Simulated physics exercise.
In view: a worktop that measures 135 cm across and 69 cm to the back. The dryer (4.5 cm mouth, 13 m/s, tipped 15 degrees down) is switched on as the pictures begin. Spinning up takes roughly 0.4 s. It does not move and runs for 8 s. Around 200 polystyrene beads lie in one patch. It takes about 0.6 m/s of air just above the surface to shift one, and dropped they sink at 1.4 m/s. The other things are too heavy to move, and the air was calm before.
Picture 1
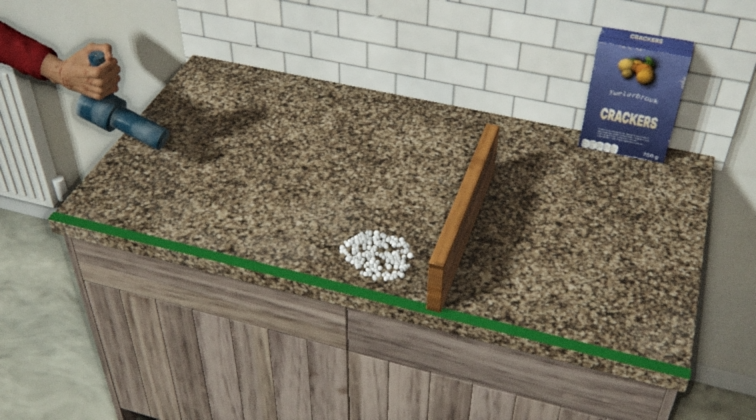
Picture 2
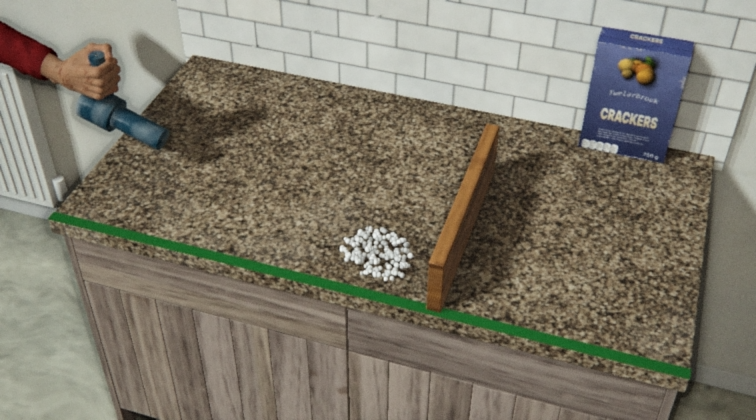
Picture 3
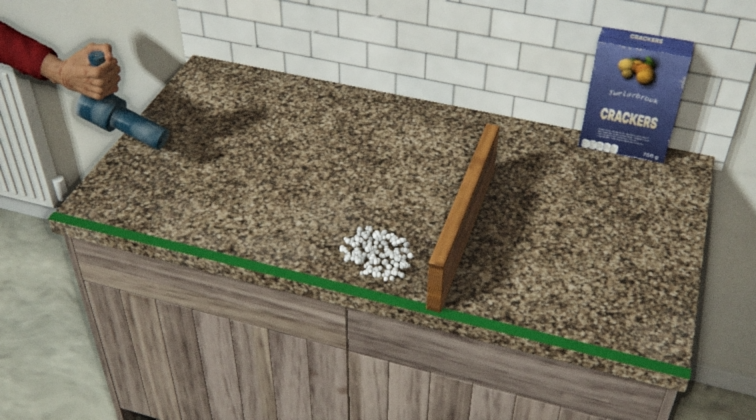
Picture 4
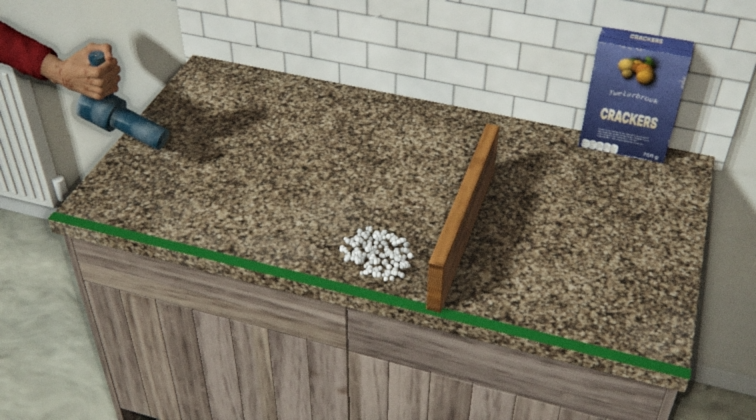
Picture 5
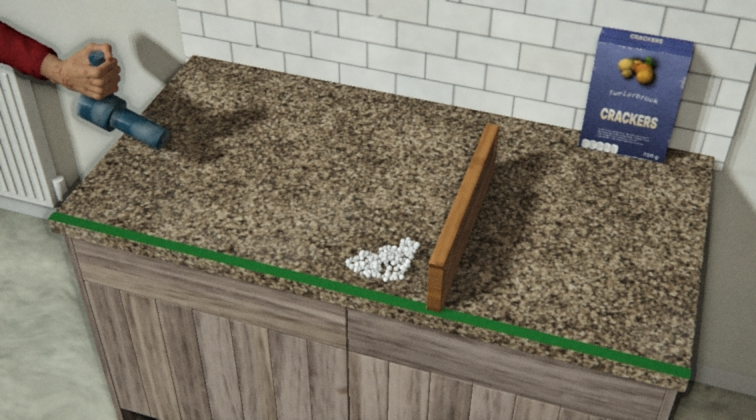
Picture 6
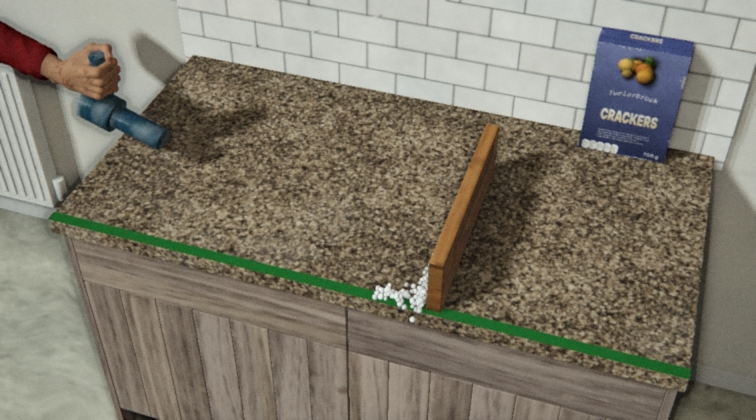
White beads sit still on a speckled worktop, then shift right toward the green front edge beside a wooden board.
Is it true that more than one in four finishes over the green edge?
Answer: Yes.
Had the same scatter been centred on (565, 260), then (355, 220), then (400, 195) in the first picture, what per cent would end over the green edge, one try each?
In turn about 0 %, 50 %, 0 %.
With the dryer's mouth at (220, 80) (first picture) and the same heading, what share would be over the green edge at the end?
It would be near 100 %.
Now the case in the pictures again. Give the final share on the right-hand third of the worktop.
About 0 %.
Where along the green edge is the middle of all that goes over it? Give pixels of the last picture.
Near (417, 312).
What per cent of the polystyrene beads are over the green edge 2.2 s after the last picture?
Near 100 %.
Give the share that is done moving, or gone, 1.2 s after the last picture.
Near 100 %.
Then, 1.2 s after the last picture, 0 % are on the move or not yet settled, 100 % are over the green edge.
Then, 2.2 s after the last picture, 0 % are on the move or not yet settled, 100 % are over the green edge.
Then, 4.0 s after the last picture, 0 % are on the move or not yet settled, 100 % are over the green edge.
Then, 7.6 s after the last picture, at the end, 100 % are over the green edge.
